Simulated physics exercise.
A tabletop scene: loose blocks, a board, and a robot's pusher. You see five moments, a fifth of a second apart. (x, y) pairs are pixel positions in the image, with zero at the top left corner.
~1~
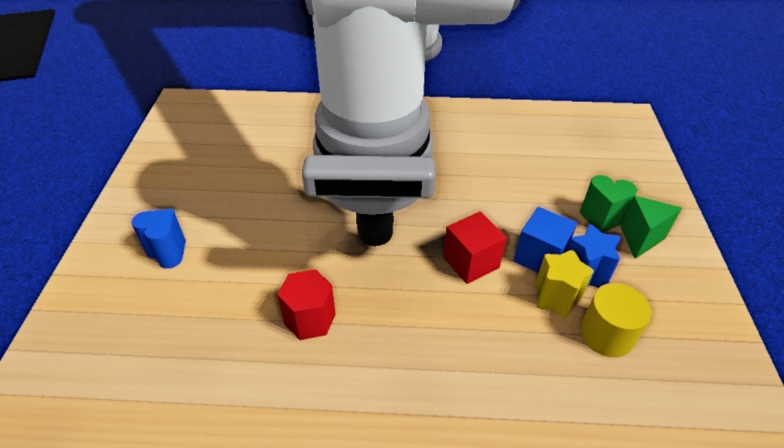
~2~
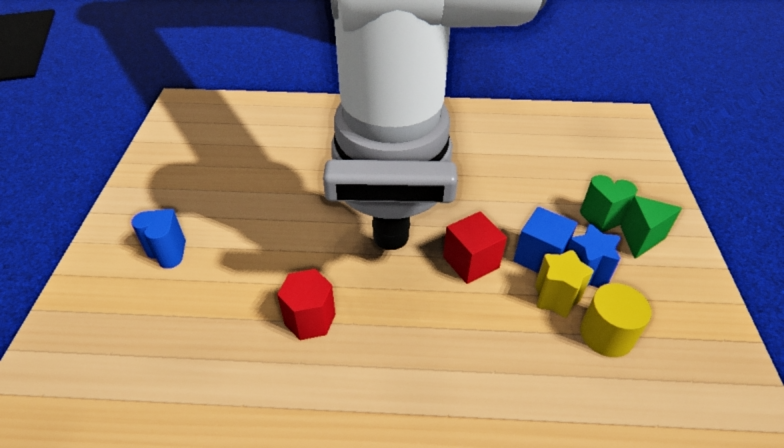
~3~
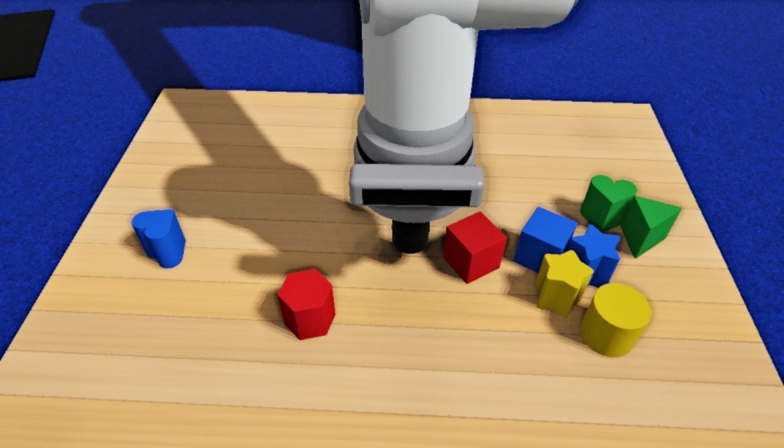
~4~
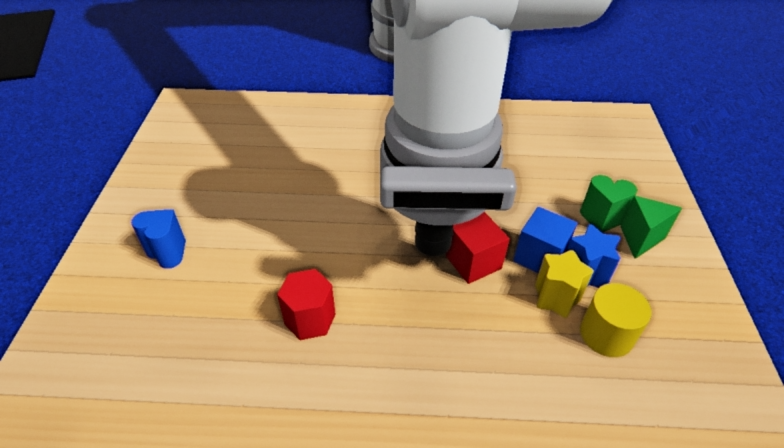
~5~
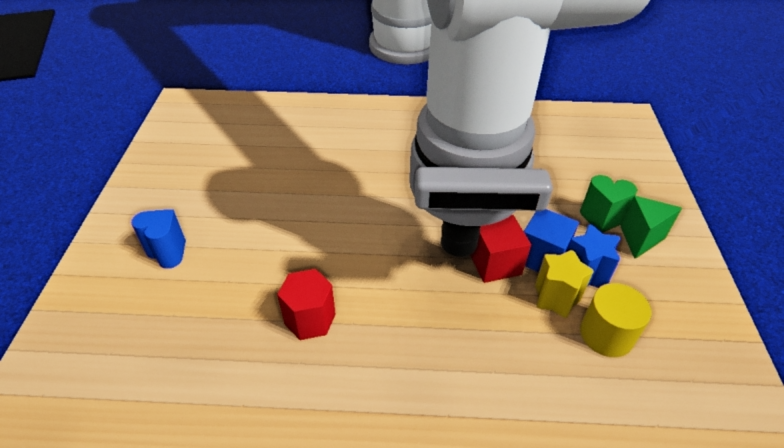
A robot arm moves right across the table and pushes the red cube rightward.
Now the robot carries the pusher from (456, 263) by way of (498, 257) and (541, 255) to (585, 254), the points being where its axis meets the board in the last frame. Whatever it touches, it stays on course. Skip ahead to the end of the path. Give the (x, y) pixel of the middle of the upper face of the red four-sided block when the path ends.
Its top middle is near (639, 228).
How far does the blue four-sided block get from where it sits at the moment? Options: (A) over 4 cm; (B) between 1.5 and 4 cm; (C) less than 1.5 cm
Answer: A.
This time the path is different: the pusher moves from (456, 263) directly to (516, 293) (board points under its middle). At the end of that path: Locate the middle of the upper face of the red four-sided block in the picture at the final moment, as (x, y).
It is at (559, 248).
On the path given first. One third of the way, pusher at (504, 238); red four-sided block at (548, 232), turned 20° clockwise; blue four-sided block at (590, 224), turned 25° anticlockwise; yellow star-shaped block at (571, 270); blue star-shaped block at (631, 248), turned 55° clockwise.
Two thirds of the way, pusher at (548, 236); red four-sided block at (593, 229), turned 20° clockwise; blue four-sided block at (633, 218), turned 30° anticlockwise; yellow star-shaped block at (571, 270); blue star-shaped block at (655, 251), turned 110° clockwise; green triangular piece at (665, 209).
At the end, pusher at (593, 235); red four-sided block at (639, 228), turned 15° clockwise; blue four-sided block at (675, 215), turned 35° anticlockwise; yellow star-shaped block at (571, 270); blue star-shaped block at (678, 256), turned 160° clockwise; green triangular piece at (705, 204).
